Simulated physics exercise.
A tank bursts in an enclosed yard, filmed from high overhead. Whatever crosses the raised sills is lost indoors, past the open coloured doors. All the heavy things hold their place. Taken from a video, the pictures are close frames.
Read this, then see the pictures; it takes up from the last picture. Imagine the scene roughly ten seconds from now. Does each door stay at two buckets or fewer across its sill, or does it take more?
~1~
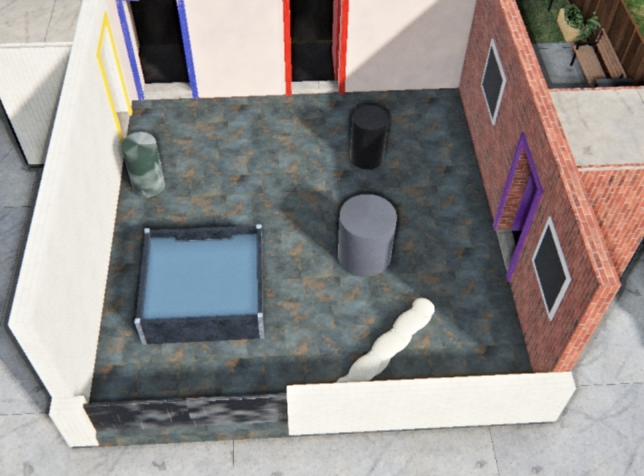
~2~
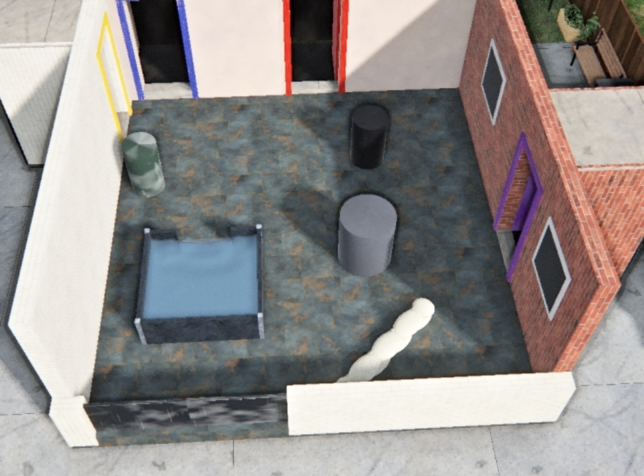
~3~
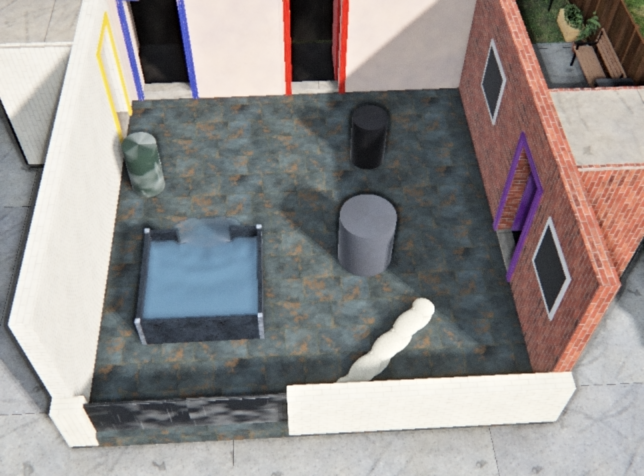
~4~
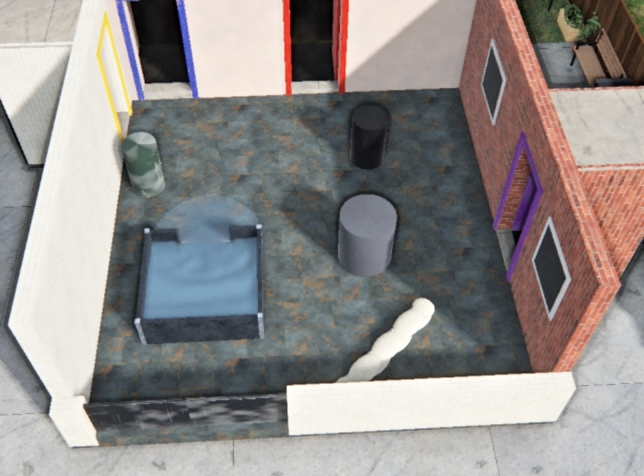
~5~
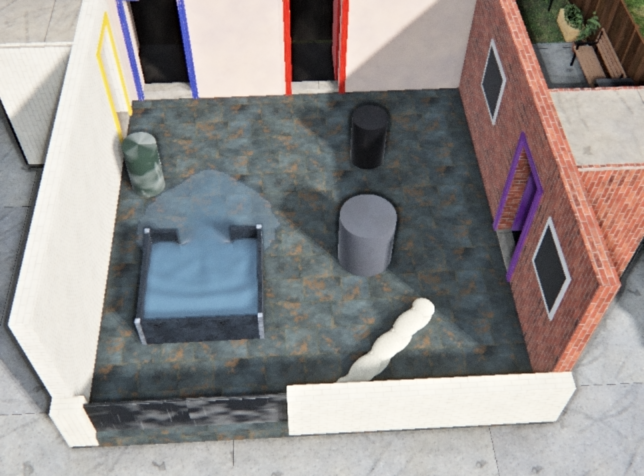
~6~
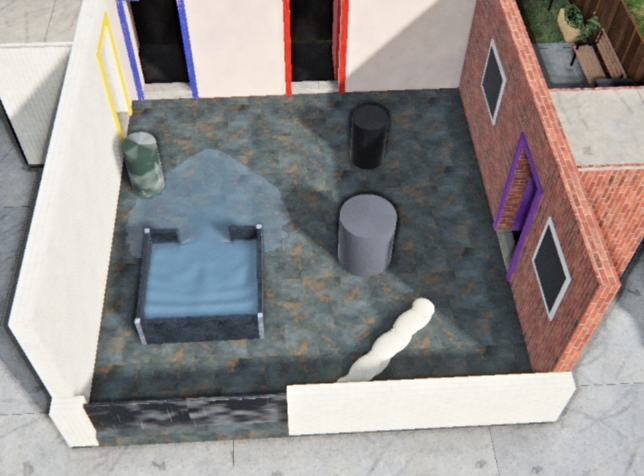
My prediction: The yellow door does not exceed two buckets, the blue door does not exceed two buckets, the red door does not exceed two buckets, the purple door does not exceed two buckets.
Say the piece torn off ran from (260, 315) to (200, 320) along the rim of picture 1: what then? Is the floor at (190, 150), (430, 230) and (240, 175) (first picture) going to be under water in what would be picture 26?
Spot one ends up untouched by the spill, spot two deluged, spot three untouched by the spill.
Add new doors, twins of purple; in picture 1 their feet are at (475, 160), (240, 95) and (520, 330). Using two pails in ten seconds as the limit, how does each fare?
Door by door: Ends up below, ends up above, ends up below.
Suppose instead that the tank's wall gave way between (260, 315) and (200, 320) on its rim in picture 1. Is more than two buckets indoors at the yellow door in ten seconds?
Yellow door: Under the line.
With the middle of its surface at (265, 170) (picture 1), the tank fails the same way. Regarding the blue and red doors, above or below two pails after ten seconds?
Then: The blue one stays under; the red one passes that mark.
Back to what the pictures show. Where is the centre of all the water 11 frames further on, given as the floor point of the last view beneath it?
Roughly (208, 224).
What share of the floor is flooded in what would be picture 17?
Near 35 in a hundred.
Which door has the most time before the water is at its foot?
That would be the one in purple.
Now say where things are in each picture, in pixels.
Still water in the open tank at (202, 275), in the first picture.
Water pours out on the open tank's far side and has run to a hidden place, in the second picture.
Water pours out on the open tank's far side and has run to (188, 222), in the third picture.
Water pours out on the open tank's far side and has run to (197, 200), in the fourth picture.
The front is at (205, 174), out from the gap on the open tank's far side, in the fifth picture.
Water pours out on the open tank's far side and has run to (203, 154), in the sixth picture.
A moment on, water covers 25 % of the floor; the yellow door not reached, the blue door not reached, the red door not reached, the purple door not reached.
Next, water covers 35 % of the floor; the yellow door wet at the sill, nothing in, the blue door wet at the sill, nothing in, the red door wet at the sill, nothing in, the purple door not reached.
Then, water covers 40 % of the floor; the yellow door under two buckets in, the blue door wet at the sill, nothing in, the red door under two buckets in, the purple door not reached.
Later, water covers 50 % of the floor; the yellow door under two buckets in, the blue door wet at the sill, nothing in, the red door under two buckets in, the purple door not reached.
In the end, water covers 75 % of the floor; the yellow door under two buckets in, the blue door wet at the sill, nothing in, the red door under two buckets in, the purple door wet at the sill, nothing in.
